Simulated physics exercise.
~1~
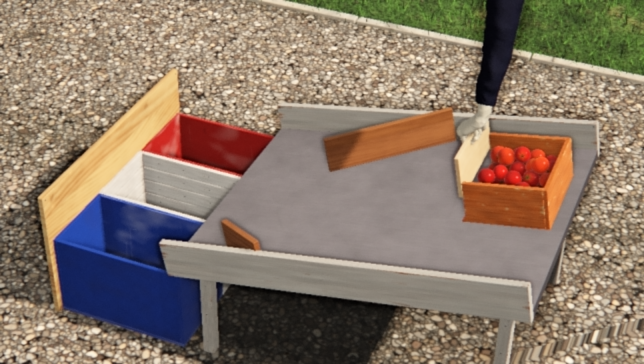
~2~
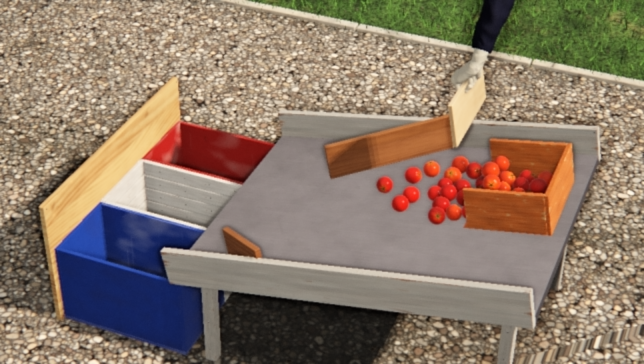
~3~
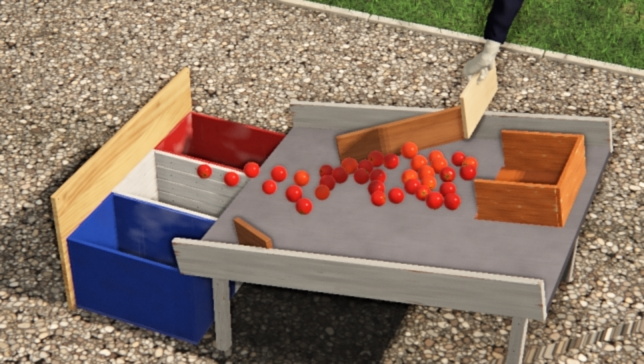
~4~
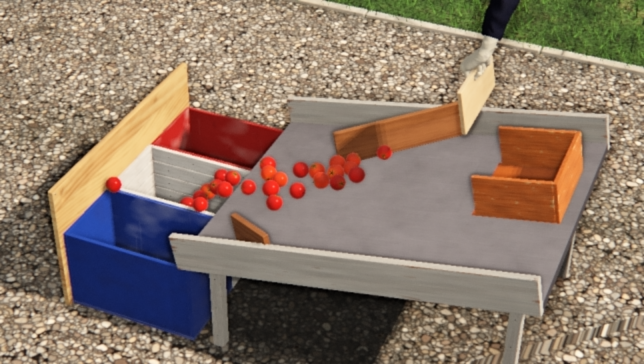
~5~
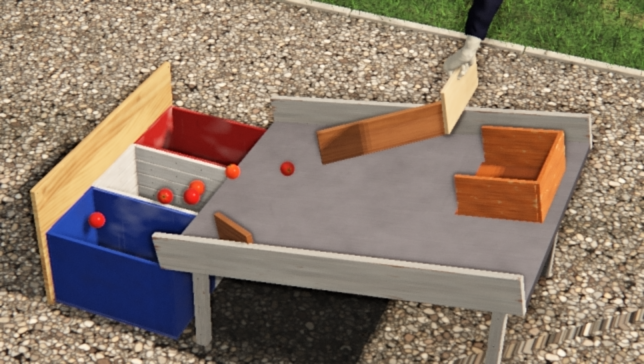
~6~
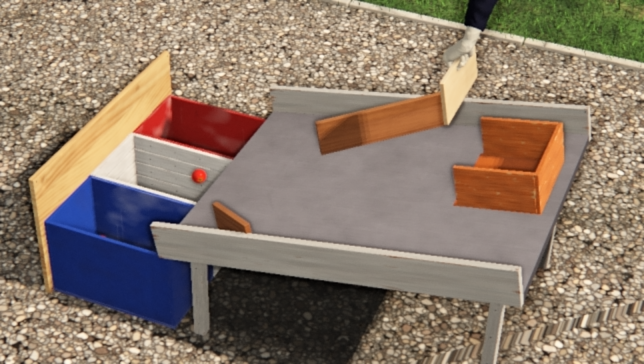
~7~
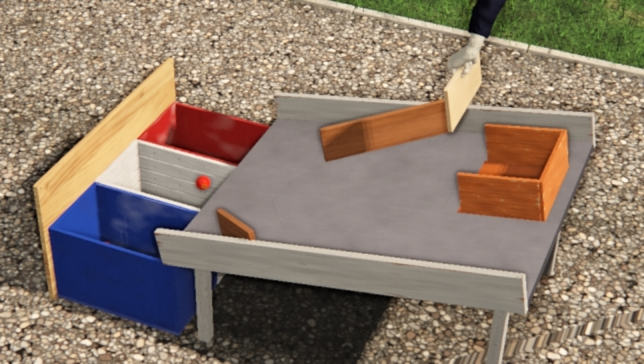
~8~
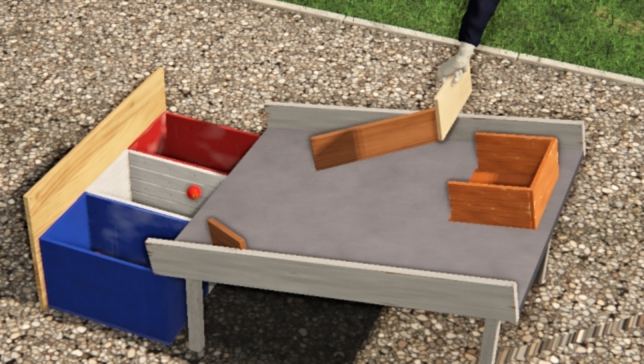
Bright red tomatoes sit heaped in an orange wooden pen at the right of a grey sloping table, seen from above on gravel beside a strip of grass. Two angled brown boards stand on the table, and red, white and blue bins wait at its left end. A gloved hand lifts the pale gate, and the tomatoes spill out and roll left in a loose stream between the boards. Most drop into the white bin, while a few stray into the blue one. The table and pen end up empty, with one tomato still visible in the white bin.
